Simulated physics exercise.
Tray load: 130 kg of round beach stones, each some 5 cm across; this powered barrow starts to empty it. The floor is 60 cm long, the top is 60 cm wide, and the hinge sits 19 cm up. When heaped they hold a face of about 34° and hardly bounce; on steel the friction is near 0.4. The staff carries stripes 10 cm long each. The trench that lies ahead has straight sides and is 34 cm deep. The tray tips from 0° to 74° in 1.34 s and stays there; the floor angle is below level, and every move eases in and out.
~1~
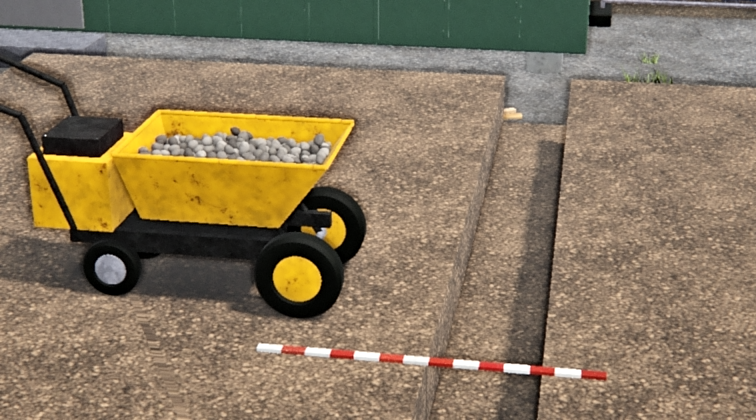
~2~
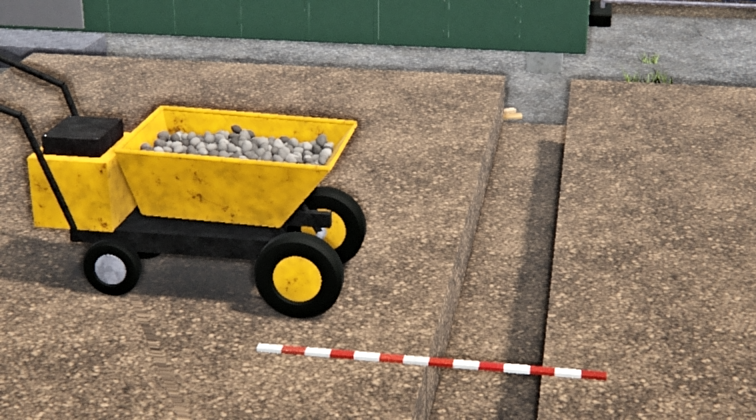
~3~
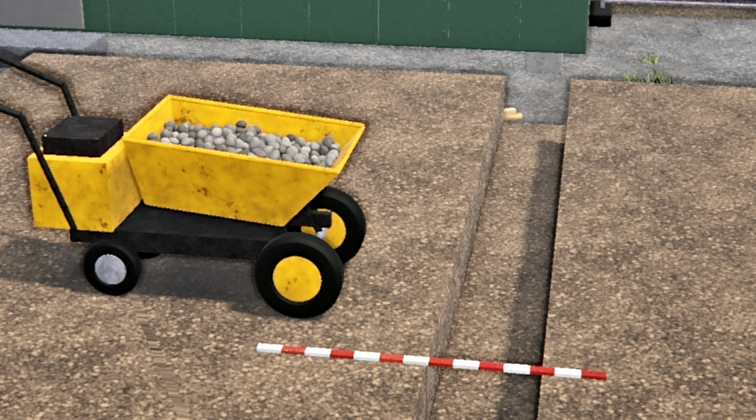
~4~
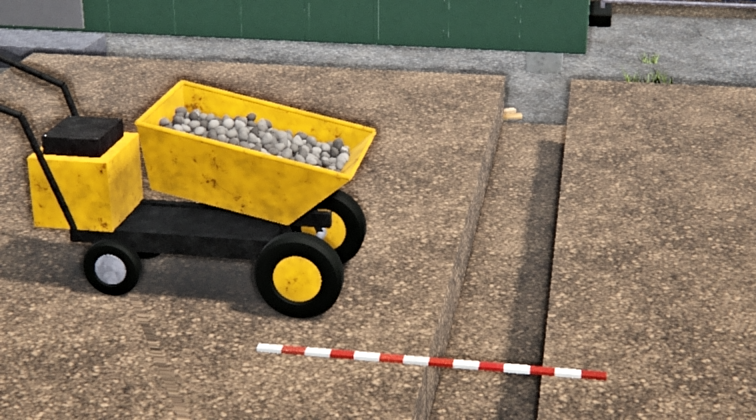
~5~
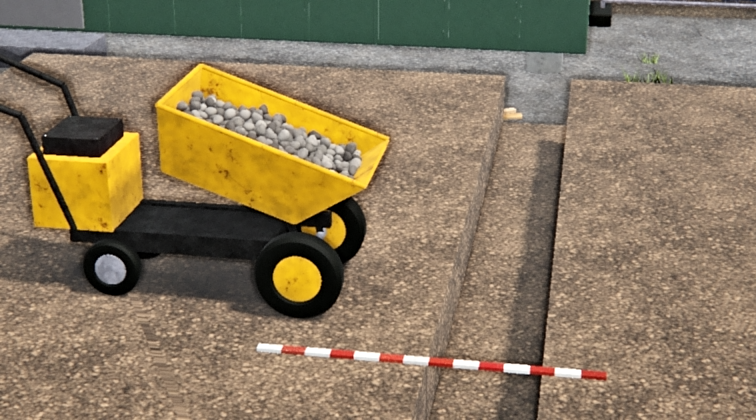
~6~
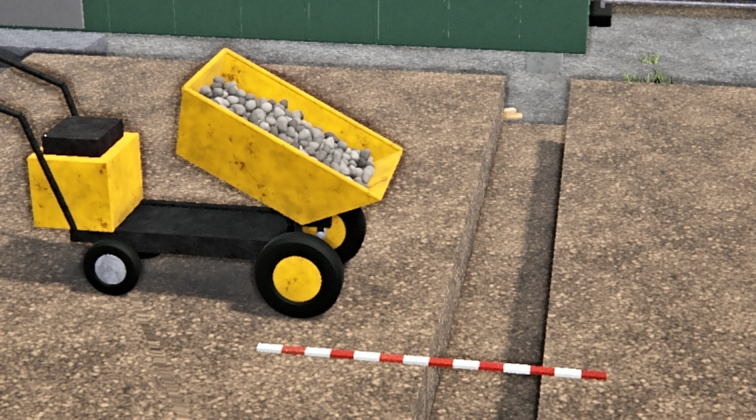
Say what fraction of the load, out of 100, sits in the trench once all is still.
About 100 out of 100.
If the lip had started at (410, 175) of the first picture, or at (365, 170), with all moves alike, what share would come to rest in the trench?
About 40 and 90 per cent.
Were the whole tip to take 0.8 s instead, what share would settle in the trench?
That would give about 100 percent.
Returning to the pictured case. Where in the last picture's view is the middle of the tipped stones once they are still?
The resting stones are centred at roughly (501, 356).
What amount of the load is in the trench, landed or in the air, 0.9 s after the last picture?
About 60%.
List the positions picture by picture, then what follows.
In the first picture, the tray is at 0°, its lip at (326, 168); the top of the load is at (257, 145).
The second picture shows lip at (329, 169), floor tilted 1°, highest stones at (245, 142).
The third picture shows lip at (338, 172), floor tilted 6°, highest stones at (198, 131).
The fourth picture shows lip at (350, 178), floor tilted 12°, highest stones at (204, 119).
The fifth picture shows lip at (365, 187), floor tilted 19°, highest stones at (206, 104).
The sixth picture shows lip at (380, 199), floor tilted 28°, highest stones at (218, 91).
Then, 0.4 s after the last picture the floor is at 63°, 99 % in the tray, 1 % short of the trench; the foremost stones are at (440, 246).
Then, 0.9 s after the last picture the floor is at 74°, 38 % in the tray, 1 % short of the trench, 61 % in the trench; the foremost stones are at (541, 348).
Then, 1.2 s after the last picture the floor is at 74°, 10 % in the tray, 1 % short of the trench, 89 % in the trench; the foremost stones are at (539, 377).
Then, 3.2 s after the last picture the floor is at 74°, 0 % in the tray, 100 % in the trench; the foremost stones are at (540, 370).
